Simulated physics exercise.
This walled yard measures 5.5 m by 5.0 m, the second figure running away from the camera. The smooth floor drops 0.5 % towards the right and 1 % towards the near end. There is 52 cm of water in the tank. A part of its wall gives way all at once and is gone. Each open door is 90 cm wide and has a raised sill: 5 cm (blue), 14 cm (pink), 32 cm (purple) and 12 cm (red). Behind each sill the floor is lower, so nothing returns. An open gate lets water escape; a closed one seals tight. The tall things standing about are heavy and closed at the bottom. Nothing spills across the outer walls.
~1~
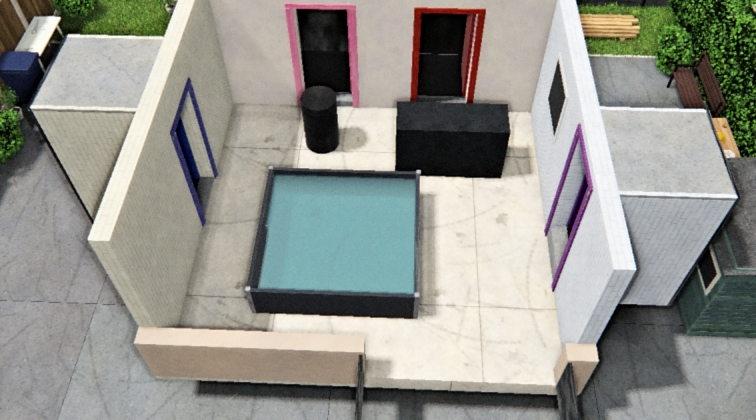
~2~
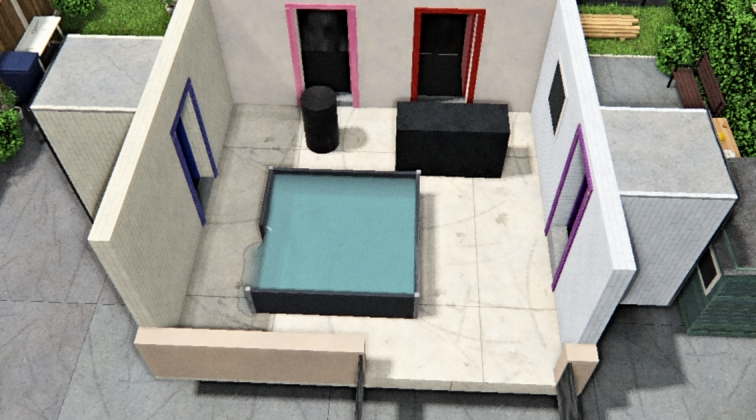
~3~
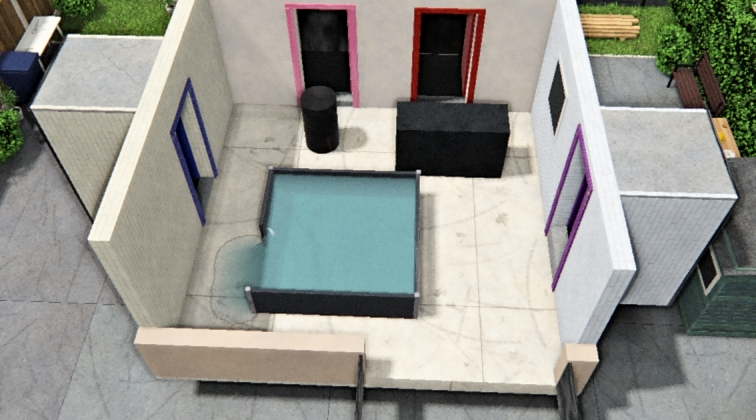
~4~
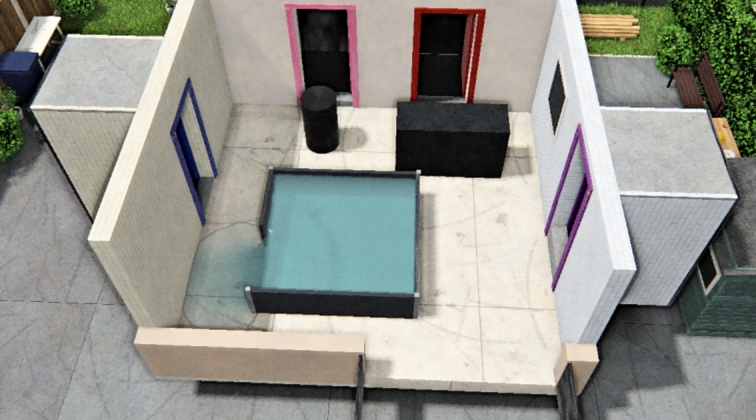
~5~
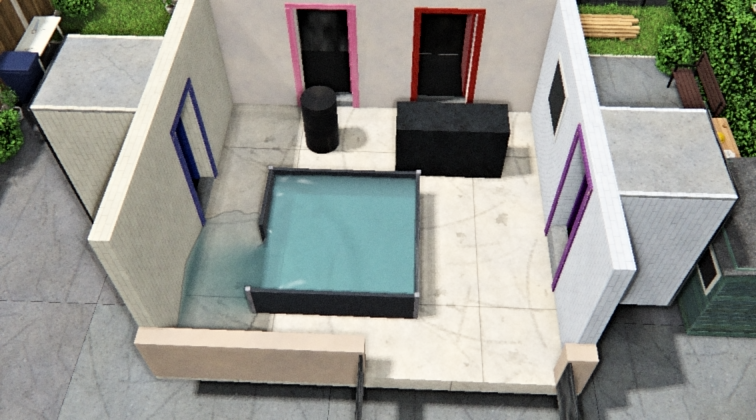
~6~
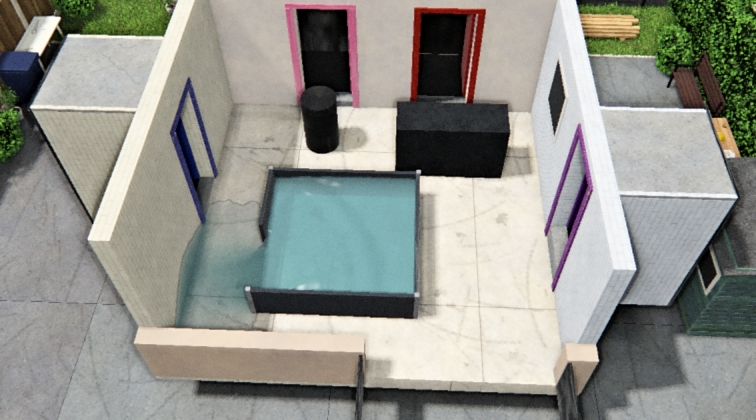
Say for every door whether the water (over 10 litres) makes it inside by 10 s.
Door by door: At the blue door it passes the limit; at the pink door it does not reach the limit; at the purple door it stays under the limit; at the red door it keeps below the limit.
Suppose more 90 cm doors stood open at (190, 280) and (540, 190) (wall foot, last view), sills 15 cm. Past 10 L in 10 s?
In that order: Over, not over.
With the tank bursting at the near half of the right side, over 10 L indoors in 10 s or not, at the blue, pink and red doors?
Against that limit: Blue not over, pink not over, red below.
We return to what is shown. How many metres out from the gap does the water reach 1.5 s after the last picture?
Roughly 3.8 m.
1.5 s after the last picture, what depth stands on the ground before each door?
In cm: Blue 9, pink 0, purple 0, red 0.
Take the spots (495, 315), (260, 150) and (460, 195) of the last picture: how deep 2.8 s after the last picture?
In that order: 2, 4 and 0 cm.
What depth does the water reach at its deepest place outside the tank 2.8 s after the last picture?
About 30 cm.
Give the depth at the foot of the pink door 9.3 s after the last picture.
Roughly 6.5 cm deep.
Then, 0.7 s after the last picture water covers 15 % of the floor and is deepest (54 cm) near (172, 352); blue door 9 cm at the sill, 1 L in, pink door not reached, purple door not reached, red door not reached.
Then, 1.5 s after the last picture water covers 35 % of the floor and is deepest (44 cm) near (172, 352); blue door 9 cm at the sill, 5 L in, pink door not reached, purple door not reached, red door not reached.
Then, 2.8 s after the last picture water covers 55 % of the floor and is deepest (30 cm) near (172, 352); blue door 9 cm at the sill, 16 L in, pink door 11 cm at the sill, 1 L in, purple door not reached, red door not reached.
Then, 5.3 s after the last picture water covers 90 % of the floor and is deepest (20 cm) near (172, 352); blue door 7 cm at the sill, 31 L in, pink door 11 cm at the sill, 3 L in, purple door 5 cm at the sill, 0 L in, red door 3 cm at the sill, 0 L in.
Then, 9.3 s after the last picture water covers 95 % of the floor and is deepest (12 cm) near (172, 352); blue door 7 cm at the sill, 40 L in, pink door 7 cm at the sill, 3 L in, purple door 10 cm at the sill, 0 L in, red door 10 cm at the sill, 0 L in.
